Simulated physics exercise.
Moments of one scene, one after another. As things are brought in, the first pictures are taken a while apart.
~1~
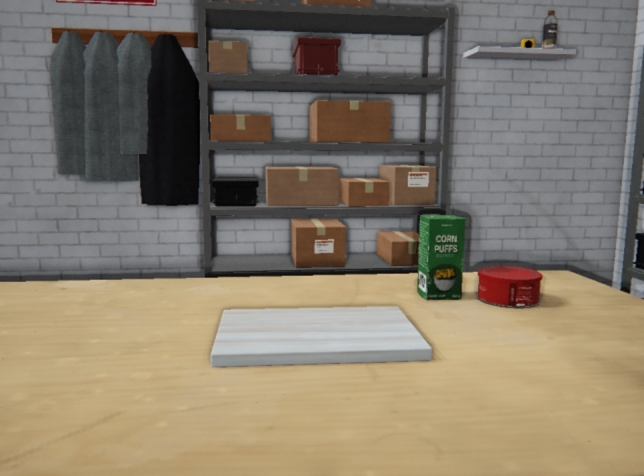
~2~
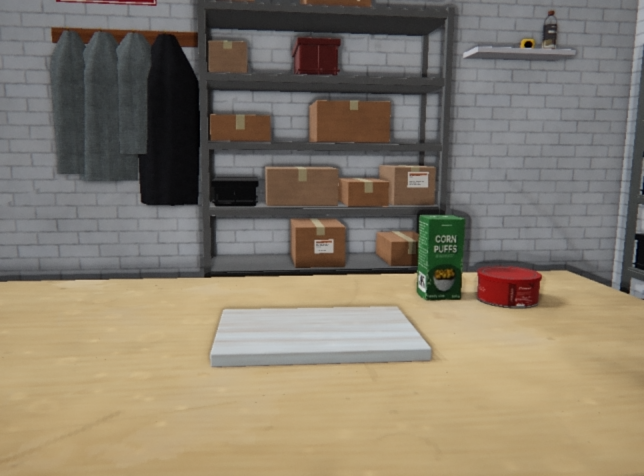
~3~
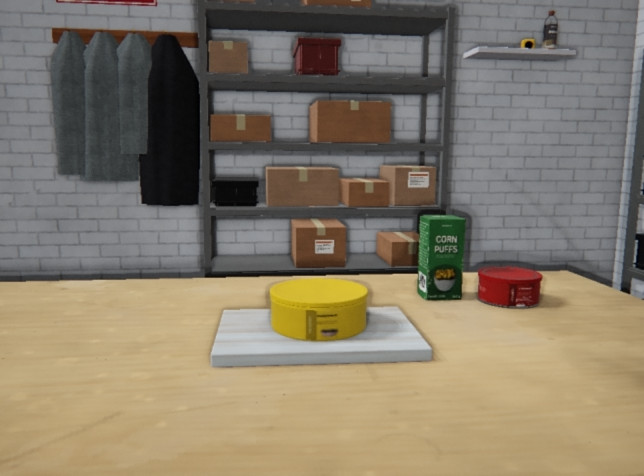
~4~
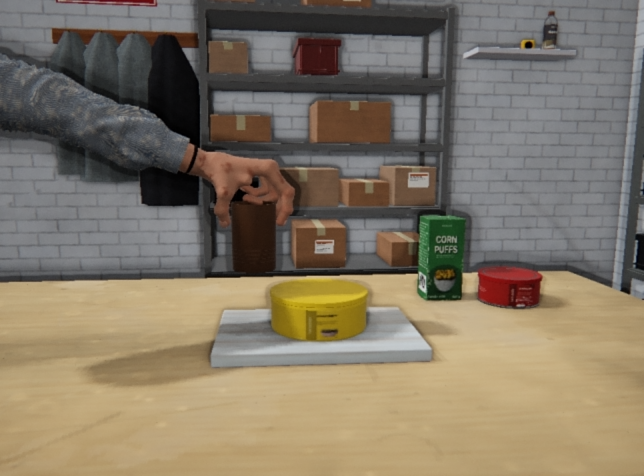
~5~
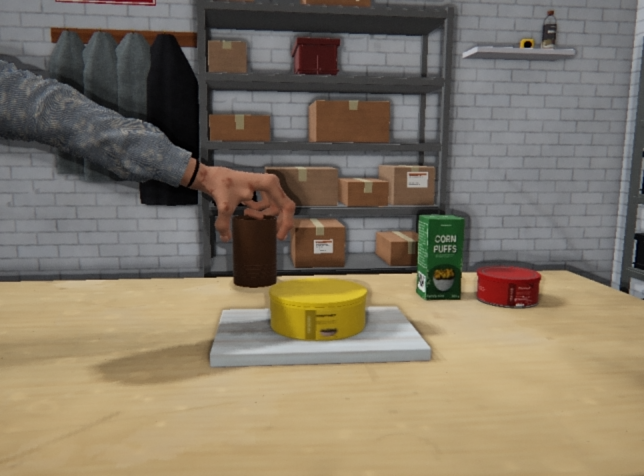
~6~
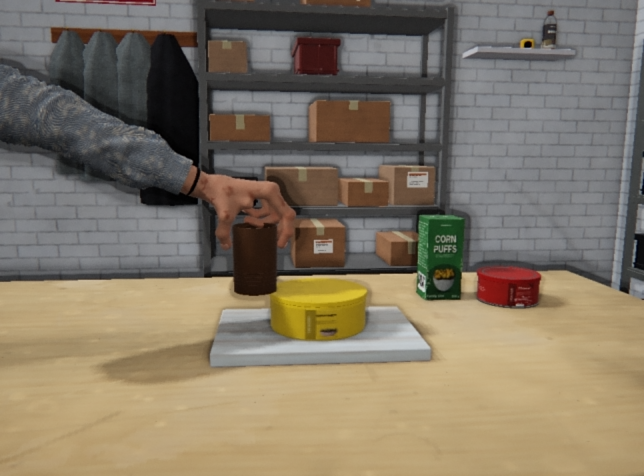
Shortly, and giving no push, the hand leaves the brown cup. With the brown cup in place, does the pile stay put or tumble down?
Insecure.
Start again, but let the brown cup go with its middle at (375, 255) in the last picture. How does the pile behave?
The pile tumbles.
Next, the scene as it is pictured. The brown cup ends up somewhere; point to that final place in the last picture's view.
About (155, 311).
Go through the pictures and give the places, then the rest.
In the first frame, the last thing is not in view yet; green carton (440, 257).
In the second frame, the last thing is not in view yet.
In the third frame, the last thing is not in view yet; green carton (440, 257).
In the fourth frame, coming down; brown cup (254, 236); yellow tub (319, 308).
In the fifth frame, coming down; brown cup (255, 250); green carton (440, 257).
In the sixth frame, set down, still held; brown cup (255, 258); yellow tub (318, 307).
Then, 0.40 s after the last picture, brown cup now fallen.
Then, 0.60 s after the last picture, things are still on the move.
At rest, fallen, brown cup; the other 4 in place. Seen from the same camera at the end, brown cup near (155, 311). The pile gives way.
